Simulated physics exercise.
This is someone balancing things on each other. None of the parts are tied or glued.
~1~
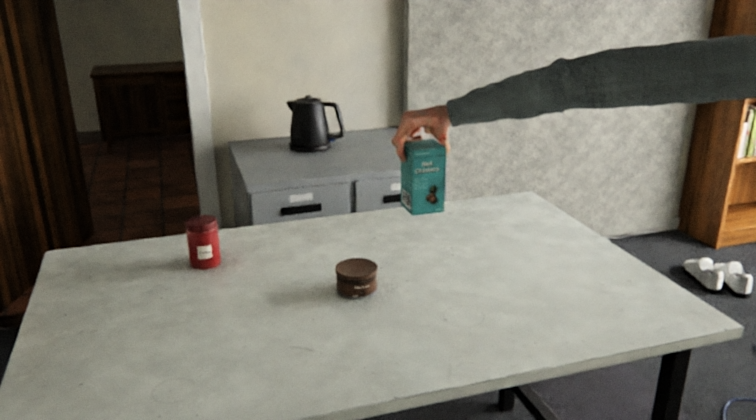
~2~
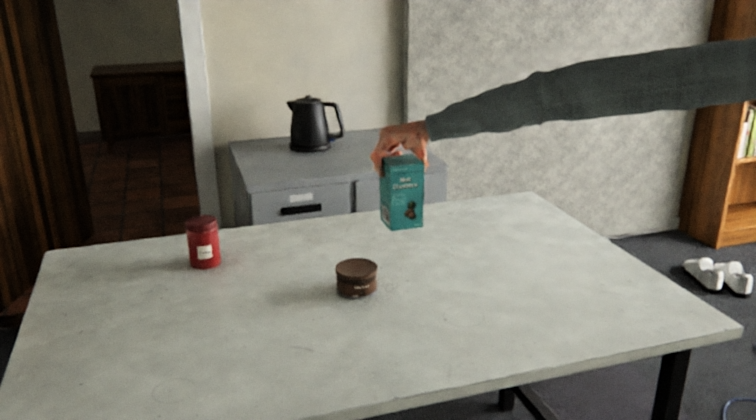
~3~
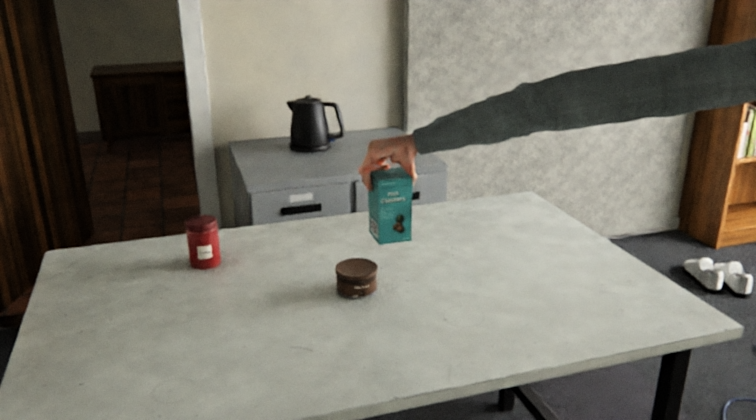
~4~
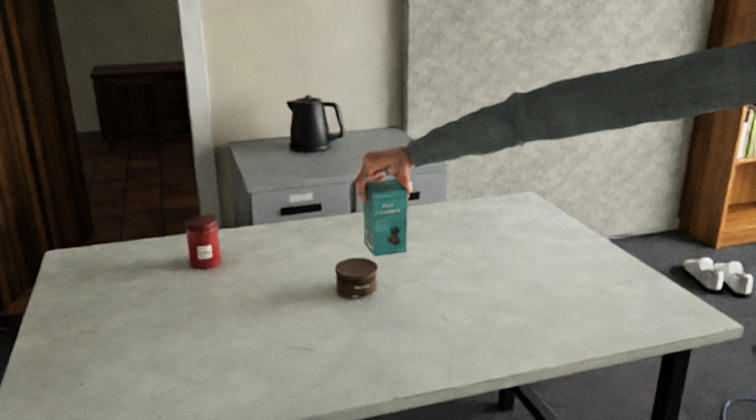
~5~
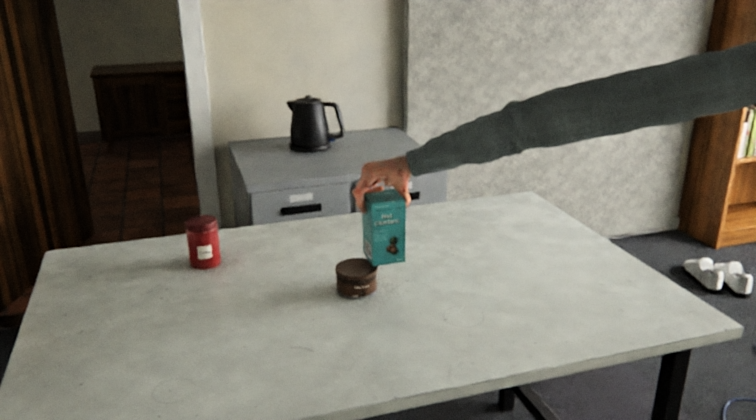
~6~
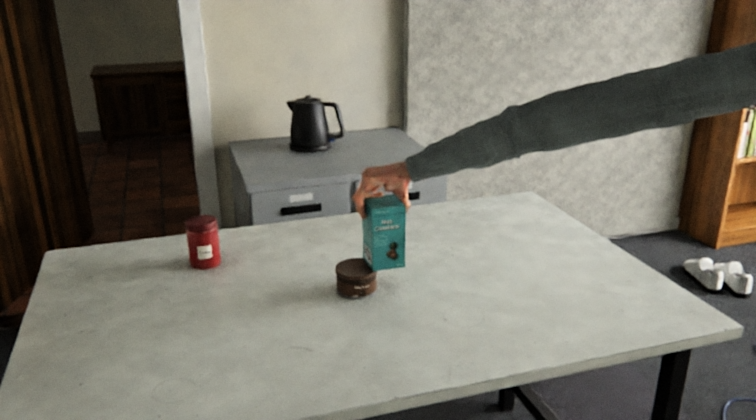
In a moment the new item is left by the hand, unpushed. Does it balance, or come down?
It ends up unbalanced.
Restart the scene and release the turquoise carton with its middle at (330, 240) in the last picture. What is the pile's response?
Next, the heap comes down.
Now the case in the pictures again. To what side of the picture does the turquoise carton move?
Result: Further right.
Then, 0.30 s on from there, turquoise carton turned 32° from how it was put near (400, 239).
Then, 0.40 s on from there, turquoise carton now fallen.
Then, 0.50 s on from there, things are still on the move.
Then, 2.10 s on from there, nothing new.
In the end, fallen, turquoise carton; the other 2 unmoved. At the end, from the last picture's camera, turquoise carton near (430, 263). The pile loses its balance.
